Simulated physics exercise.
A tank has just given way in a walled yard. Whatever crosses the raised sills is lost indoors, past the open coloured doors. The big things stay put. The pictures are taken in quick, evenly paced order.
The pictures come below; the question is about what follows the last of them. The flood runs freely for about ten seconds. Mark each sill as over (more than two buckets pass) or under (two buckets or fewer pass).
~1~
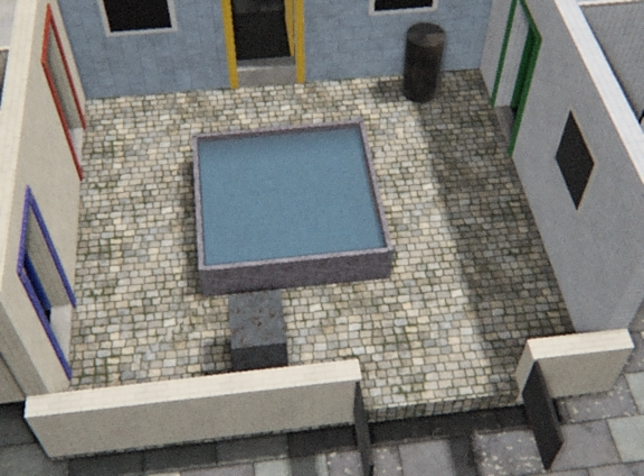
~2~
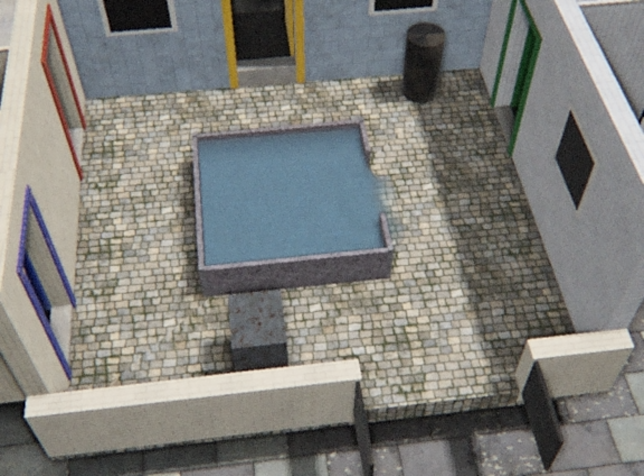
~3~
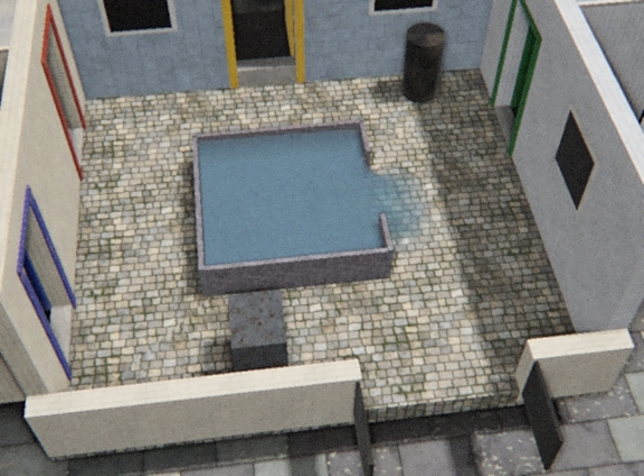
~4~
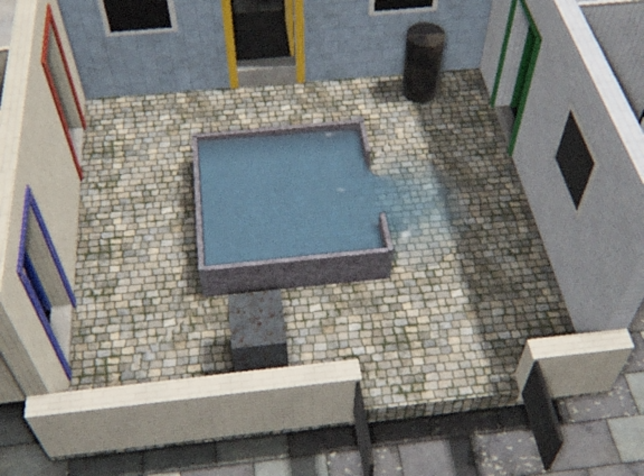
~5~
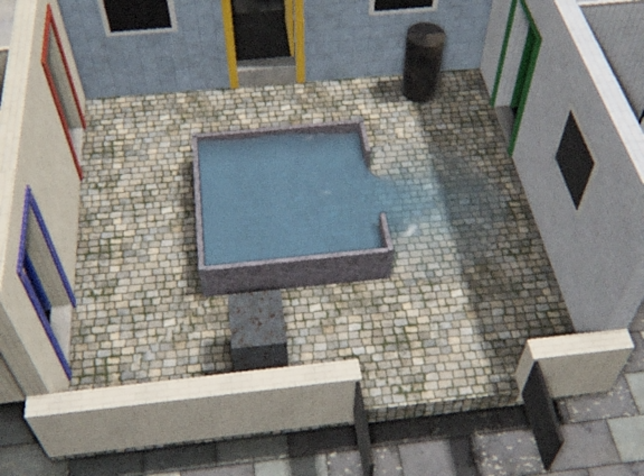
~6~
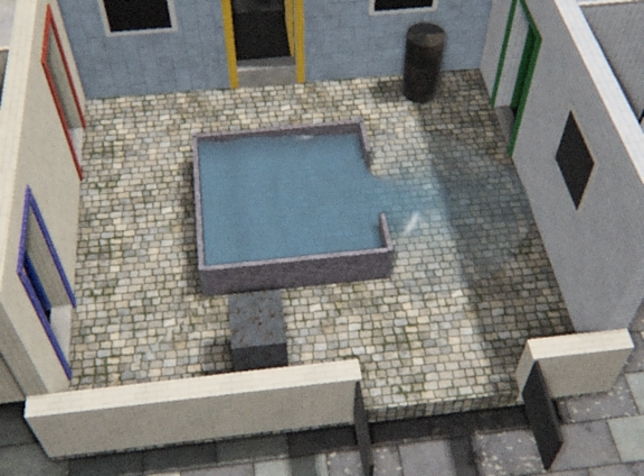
The blue door is under, the green door is over, the yellow door is under, the red door is under.
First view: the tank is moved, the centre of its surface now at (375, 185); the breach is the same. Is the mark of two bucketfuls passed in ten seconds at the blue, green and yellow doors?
Blue falls short, green exceeds the limit, yellow falls short.
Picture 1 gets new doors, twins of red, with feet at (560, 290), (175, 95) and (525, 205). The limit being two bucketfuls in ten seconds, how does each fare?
Log: Door one is above the limit; door two is below the limit; door three is above the limit.
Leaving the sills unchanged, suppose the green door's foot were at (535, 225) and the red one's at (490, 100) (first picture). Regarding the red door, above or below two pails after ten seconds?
As it turns out, red runs over.
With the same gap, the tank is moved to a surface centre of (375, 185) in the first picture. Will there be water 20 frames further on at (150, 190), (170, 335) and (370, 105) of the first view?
Spot one is not touched, spot two is not touched, spot three is touched.
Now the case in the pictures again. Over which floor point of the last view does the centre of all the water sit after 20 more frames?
It's close to (370, 217).
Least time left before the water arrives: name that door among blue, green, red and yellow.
That would be the green door.
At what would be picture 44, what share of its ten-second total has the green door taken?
I make it 75 per cent.
A moment on, water covers 20 % of the floor; the blue door not reached, the green door under two buckets in, the yellow door not reached, the red door not reached.
Next, water covers 25 % of the floor; the blue door not reached, the green door over two buckets in, the yellow door not reached, the red door not reached.
Then, water covers 40 % of the floor; the blue door not reached, the green door far over two buckets in, the yellow door not reached, the red door not reached.
Later, water covers 65 % of the floor; the blue door not reached, the green door far over two buckets in, the yellow door wet at the sill, nothing in, the red door not reached.
In the end, water covers 90 % of the floor; the blue door wet at the sill, nothing in, the green door far over two buckets in, the yellow door wet at the sill, nothing in, the red door wet at the sill, nothing in.
